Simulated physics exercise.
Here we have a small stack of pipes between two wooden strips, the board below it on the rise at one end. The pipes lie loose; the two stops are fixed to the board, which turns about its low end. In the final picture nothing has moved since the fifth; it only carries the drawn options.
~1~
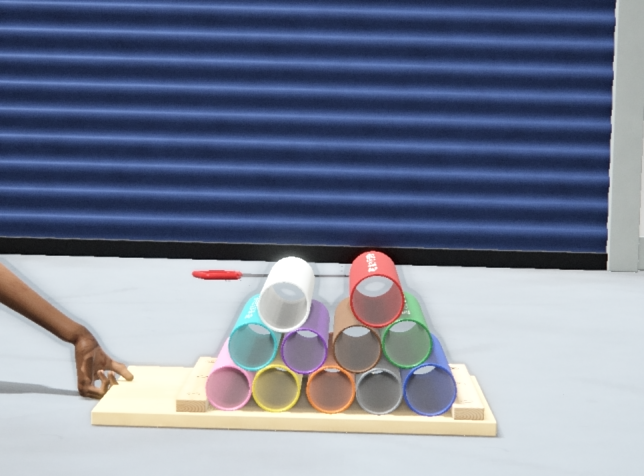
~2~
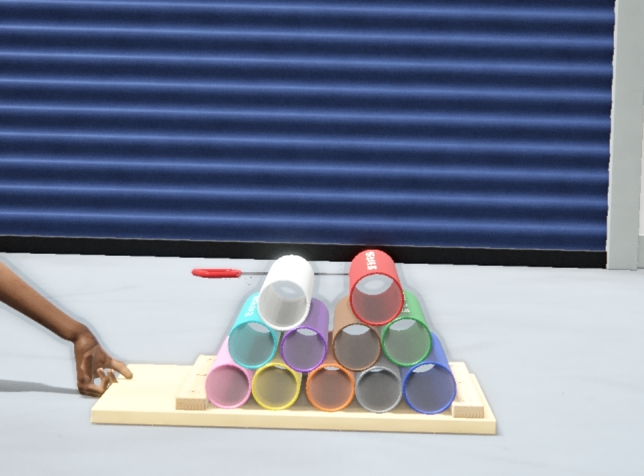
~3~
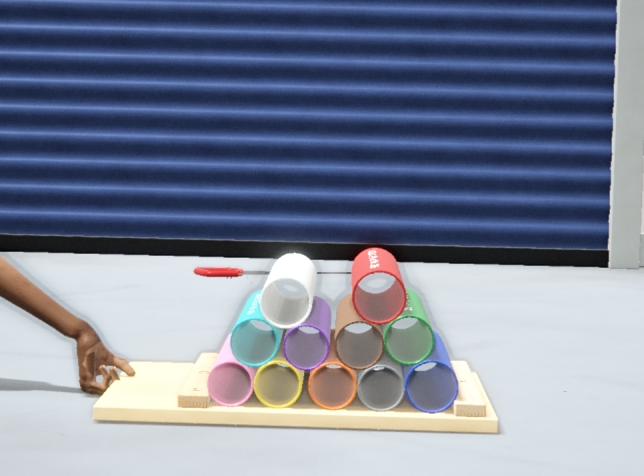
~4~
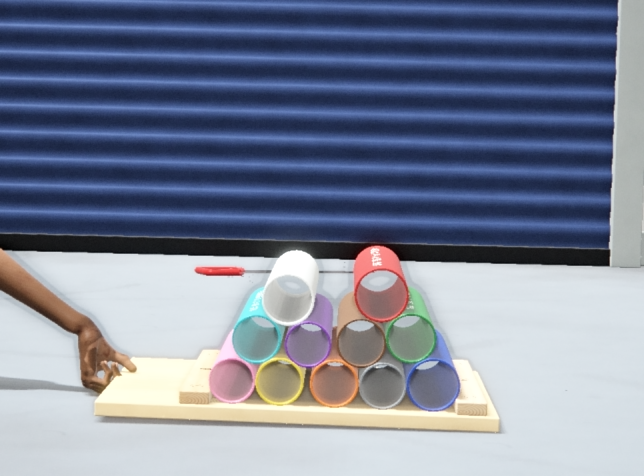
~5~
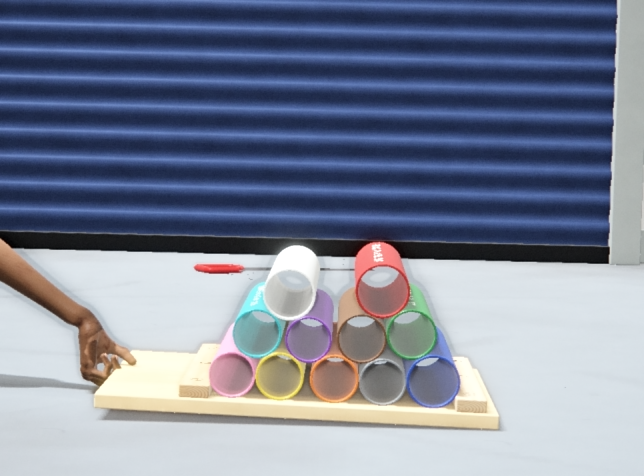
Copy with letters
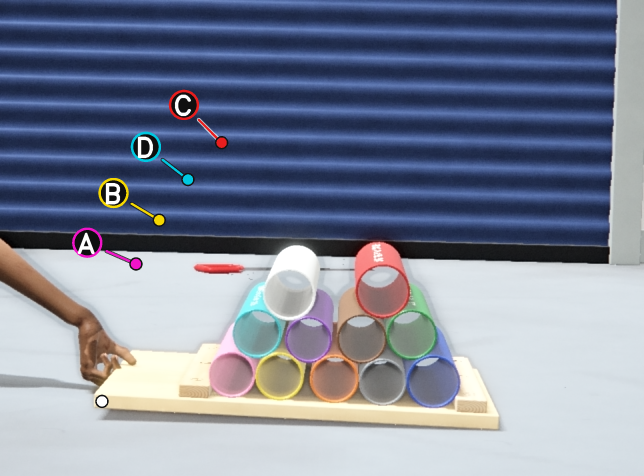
On a pale floor before a blue corrugated shutter, a hand grips the left end of a wooden board holding a stack of colourful pipes between two strips, and raises that end very slightly while the pipes stay stacked.
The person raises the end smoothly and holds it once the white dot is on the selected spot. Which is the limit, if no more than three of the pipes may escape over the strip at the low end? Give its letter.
A is the limit.
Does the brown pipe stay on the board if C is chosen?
No, with C.
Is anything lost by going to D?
Yes.
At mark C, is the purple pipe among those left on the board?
No, with C.
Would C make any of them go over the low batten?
Yes.
On the marked copy, A at (136, 264); B at (159, 220); C at (222, 143); D at (188, 180); the white dot at (102, 401).
With A. Early on, board at 15°.
Further on, board at 22°.
At the end, board at 22°, none over the low batten.
As for the rest, B four over the low batten (brown, green, white, red); C eleven over the low batten; D eleven over the low batten.
